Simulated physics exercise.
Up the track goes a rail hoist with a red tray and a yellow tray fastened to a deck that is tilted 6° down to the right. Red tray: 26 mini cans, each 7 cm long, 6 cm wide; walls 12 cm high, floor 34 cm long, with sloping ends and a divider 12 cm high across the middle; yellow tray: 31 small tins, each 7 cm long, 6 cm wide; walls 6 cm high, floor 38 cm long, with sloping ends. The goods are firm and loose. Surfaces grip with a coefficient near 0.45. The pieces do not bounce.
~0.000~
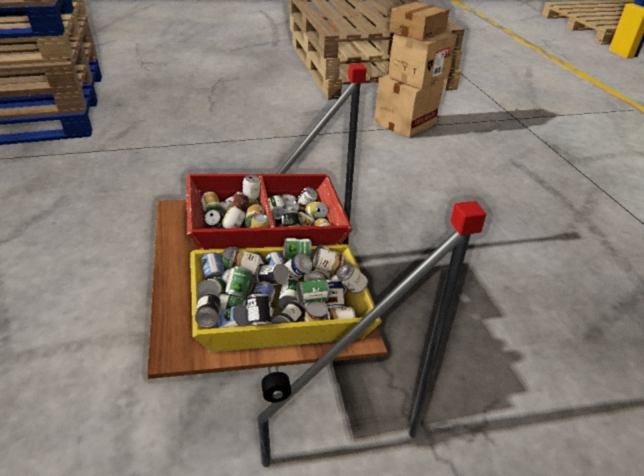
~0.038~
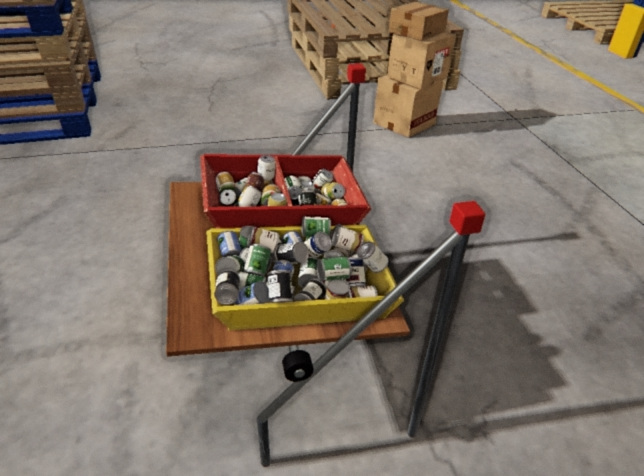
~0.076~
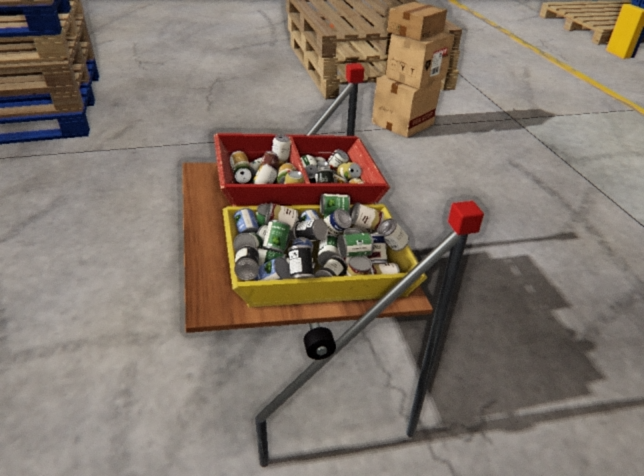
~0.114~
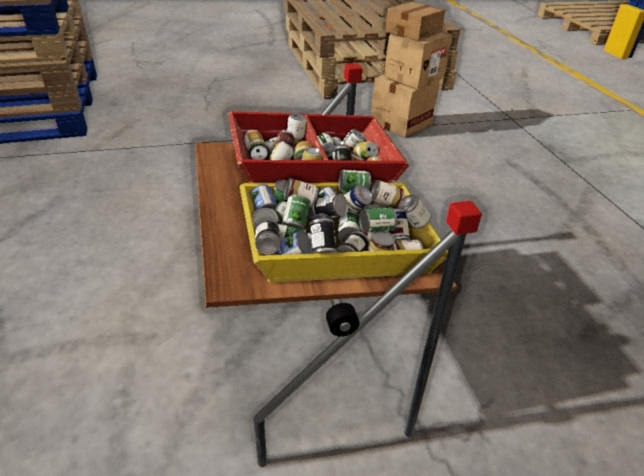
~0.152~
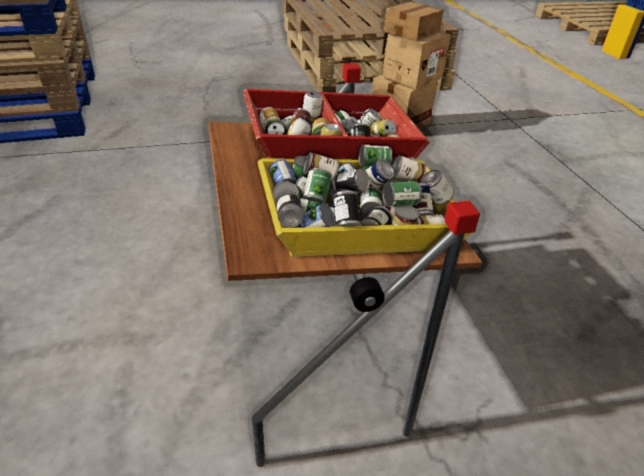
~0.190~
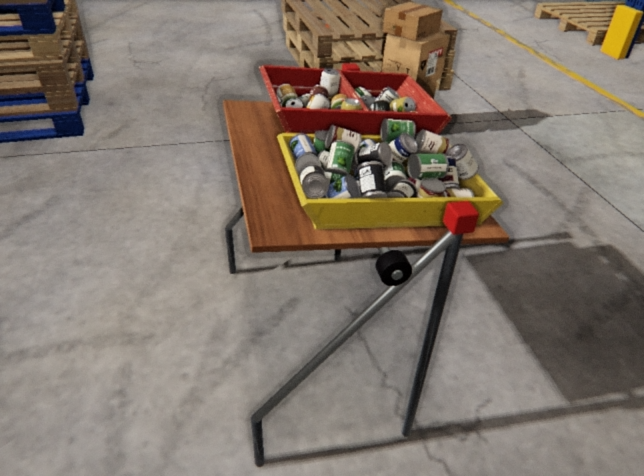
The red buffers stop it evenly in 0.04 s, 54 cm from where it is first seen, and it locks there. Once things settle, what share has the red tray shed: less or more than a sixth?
The red tray loses more than a sixth of its mini cans.
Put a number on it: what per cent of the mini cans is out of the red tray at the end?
About 40 per cent.
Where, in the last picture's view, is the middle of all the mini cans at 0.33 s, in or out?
Around (403, 52).
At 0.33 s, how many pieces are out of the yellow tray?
About: Yellow tray 6.
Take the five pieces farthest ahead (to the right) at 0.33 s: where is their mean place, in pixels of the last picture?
Near (536, 89).
After 0.21 s, it meets the buffers.
After 0.33 s, red tray 25 in, 1 out and yellow tray 25 in, 6 out.
After 0.49 s, red tray 16 in, 10 out and yellow tray 7 in, 24 out.
After 0.71 s, red tray 15 in, 11 out and yellow tray 0 in, 31 out.
Final count (at 1.26 s), red tray 15 in, 11 out and yellow tray 0 in, 31 out. Asked share, 11 of 26, 42 per cent.
